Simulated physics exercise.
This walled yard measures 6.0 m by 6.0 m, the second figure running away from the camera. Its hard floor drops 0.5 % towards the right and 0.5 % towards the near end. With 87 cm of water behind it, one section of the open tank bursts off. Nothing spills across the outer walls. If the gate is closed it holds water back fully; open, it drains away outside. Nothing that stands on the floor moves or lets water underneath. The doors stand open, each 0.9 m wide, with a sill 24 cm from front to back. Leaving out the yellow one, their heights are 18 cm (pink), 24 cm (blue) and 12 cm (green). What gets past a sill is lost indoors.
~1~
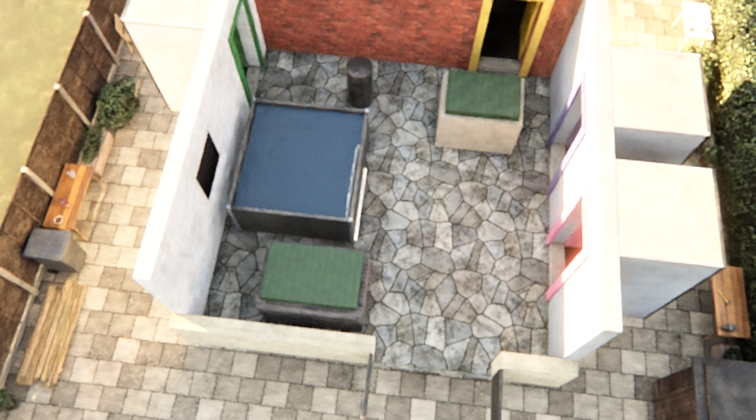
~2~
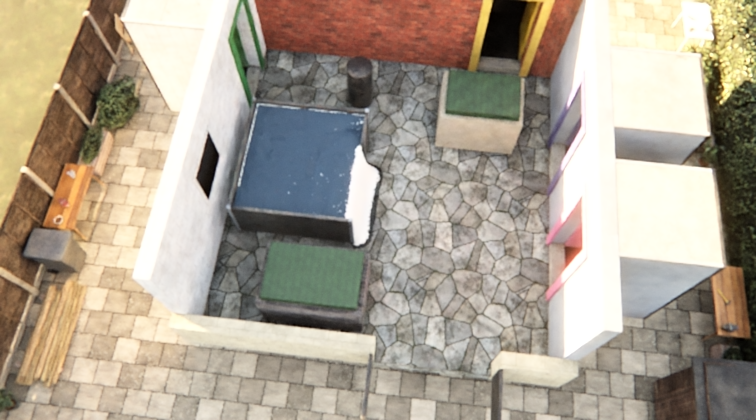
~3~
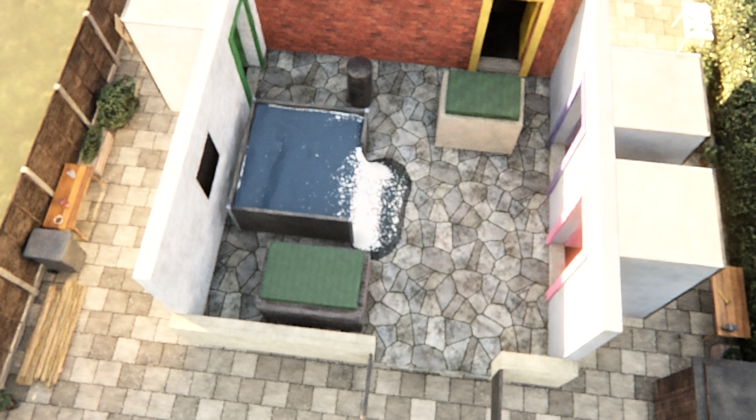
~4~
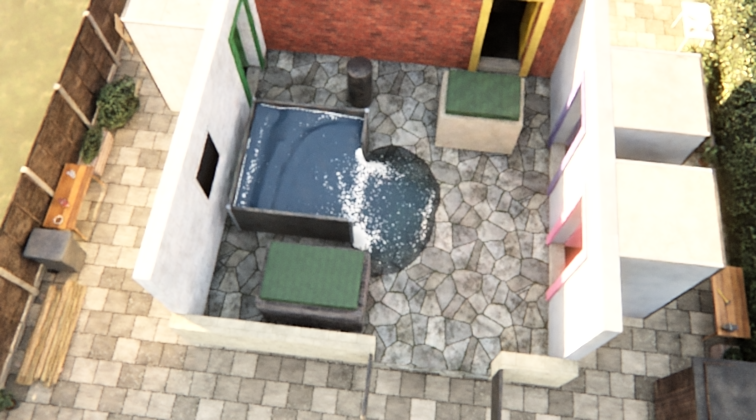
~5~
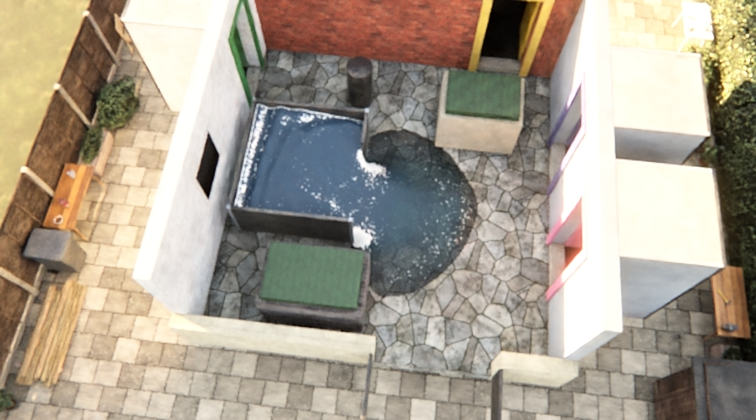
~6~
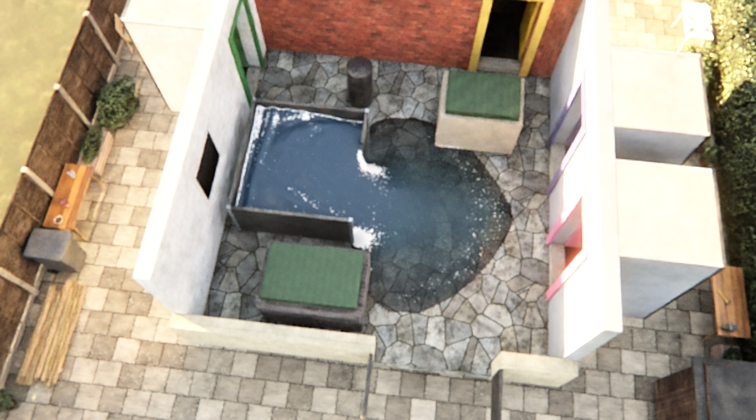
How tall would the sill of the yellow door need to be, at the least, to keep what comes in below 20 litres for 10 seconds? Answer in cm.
It would have to be roughly 14.5 cm high.
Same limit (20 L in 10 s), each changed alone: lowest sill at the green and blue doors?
Roughly 6.5 cm at green and 31 cm at blue.
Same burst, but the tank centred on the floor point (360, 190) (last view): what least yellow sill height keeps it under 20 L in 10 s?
Then roughly 17 cm.
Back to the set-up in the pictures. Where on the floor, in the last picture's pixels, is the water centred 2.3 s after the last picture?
Near (421, 210).
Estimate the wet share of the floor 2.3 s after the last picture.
Some 60 per cent of it.
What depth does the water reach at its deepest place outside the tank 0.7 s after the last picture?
About 44 cm.
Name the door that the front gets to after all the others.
Last comes the green one.
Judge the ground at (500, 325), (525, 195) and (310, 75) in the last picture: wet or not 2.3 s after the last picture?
In turn: Wet, under water, not reached.
Then, 0.7 s after the last picture water covers 50 % of the floor, deepest (44 cm) near (363, 219); it has not reached the yellow door.
Then, 2.3 s after the last picture water covers 60 % of the floor, deepest (37 cm) near (546, 367); 17 cm at the yellow door, 3 litres in over its 16 cm sill.
Then, 9.3 s after the last picture water covers 100 % of the floor, deepest (12 cm) near (546, 367); 8 cm at the yellow door, 14 litres in over its 16 cm sill.
At the yellow door as built, the water peaked near 18 cm, 2.7 s after the last picture.
With a sill of 13 cm, 27 litres would have come in within the 10 s; with 18 cm, 8 litres. So under 20 litres takes about 14.5 cm.
